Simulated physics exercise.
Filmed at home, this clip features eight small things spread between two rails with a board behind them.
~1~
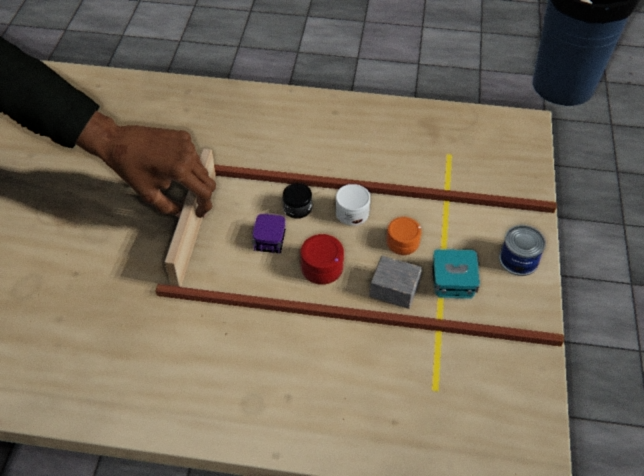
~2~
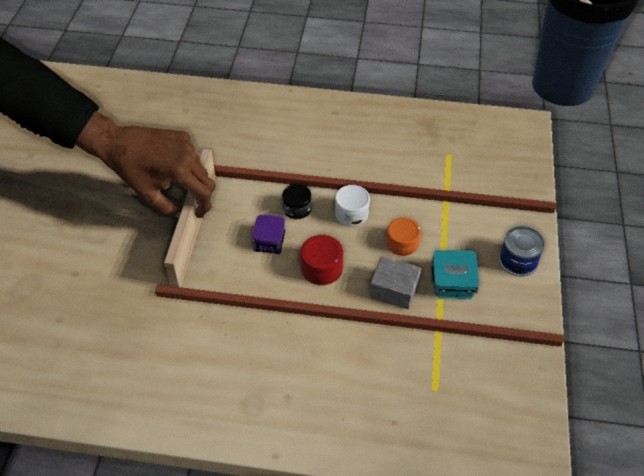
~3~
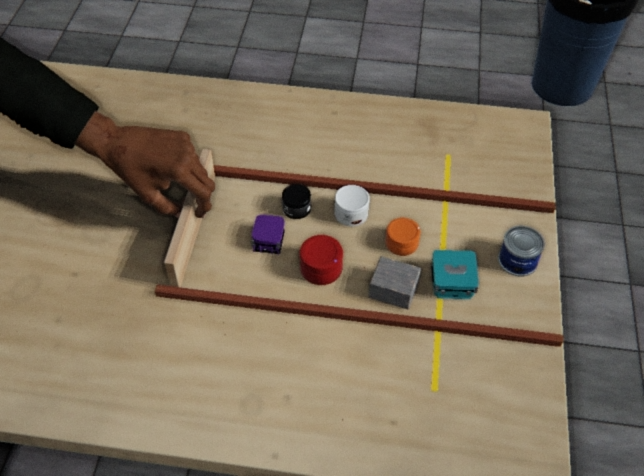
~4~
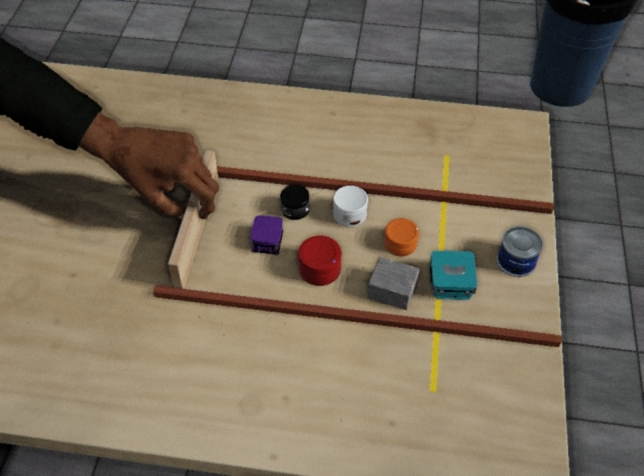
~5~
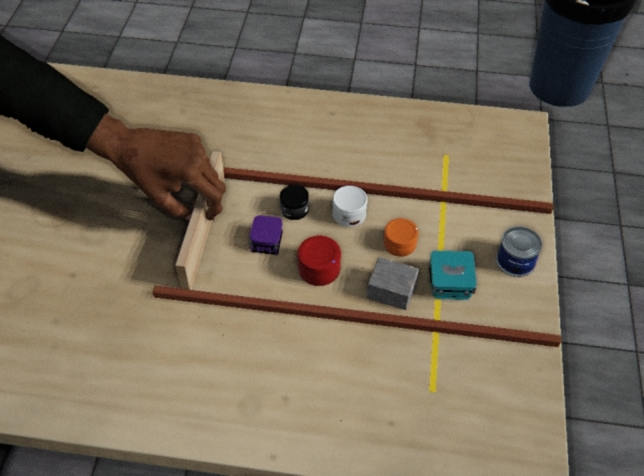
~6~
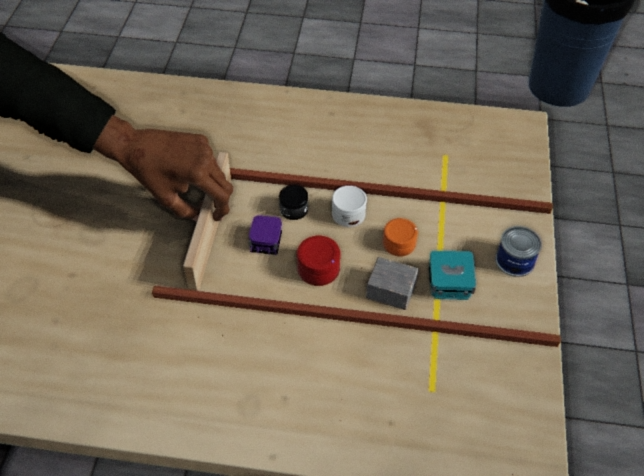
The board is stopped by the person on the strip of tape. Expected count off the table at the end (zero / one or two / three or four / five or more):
Expected count: Zero.
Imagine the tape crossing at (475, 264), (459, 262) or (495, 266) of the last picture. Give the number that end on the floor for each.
Try 1: 0; try 2: 0; try 3: 2.
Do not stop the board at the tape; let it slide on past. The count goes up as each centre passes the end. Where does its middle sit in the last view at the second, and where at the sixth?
It sits near (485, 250), and then near (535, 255).
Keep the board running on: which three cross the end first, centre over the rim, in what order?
The blue tin, the turquoise case, then the grey block.
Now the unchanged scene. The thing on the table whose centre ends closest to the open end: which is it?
The blue tin winds up nearest.
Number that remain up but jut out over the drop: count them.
I count 0 overhanging.
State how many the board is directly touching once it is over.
The answer is 3.
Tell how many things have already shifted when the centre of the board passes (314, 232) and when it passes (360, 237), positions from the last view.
I count 4 first and 7 after.
Early on, none off yet; blue tin at rest near (518, 252); turquoise case at rest near (451, 276); orange lid at rest near (400, 237).
A while later, none off yet; blue tin at rest near (518, 252); turquoise case travelled about its own width near (481, 276); orange lid travelled about its own width near (445, 242).
Finally, the number that fall off is zero.
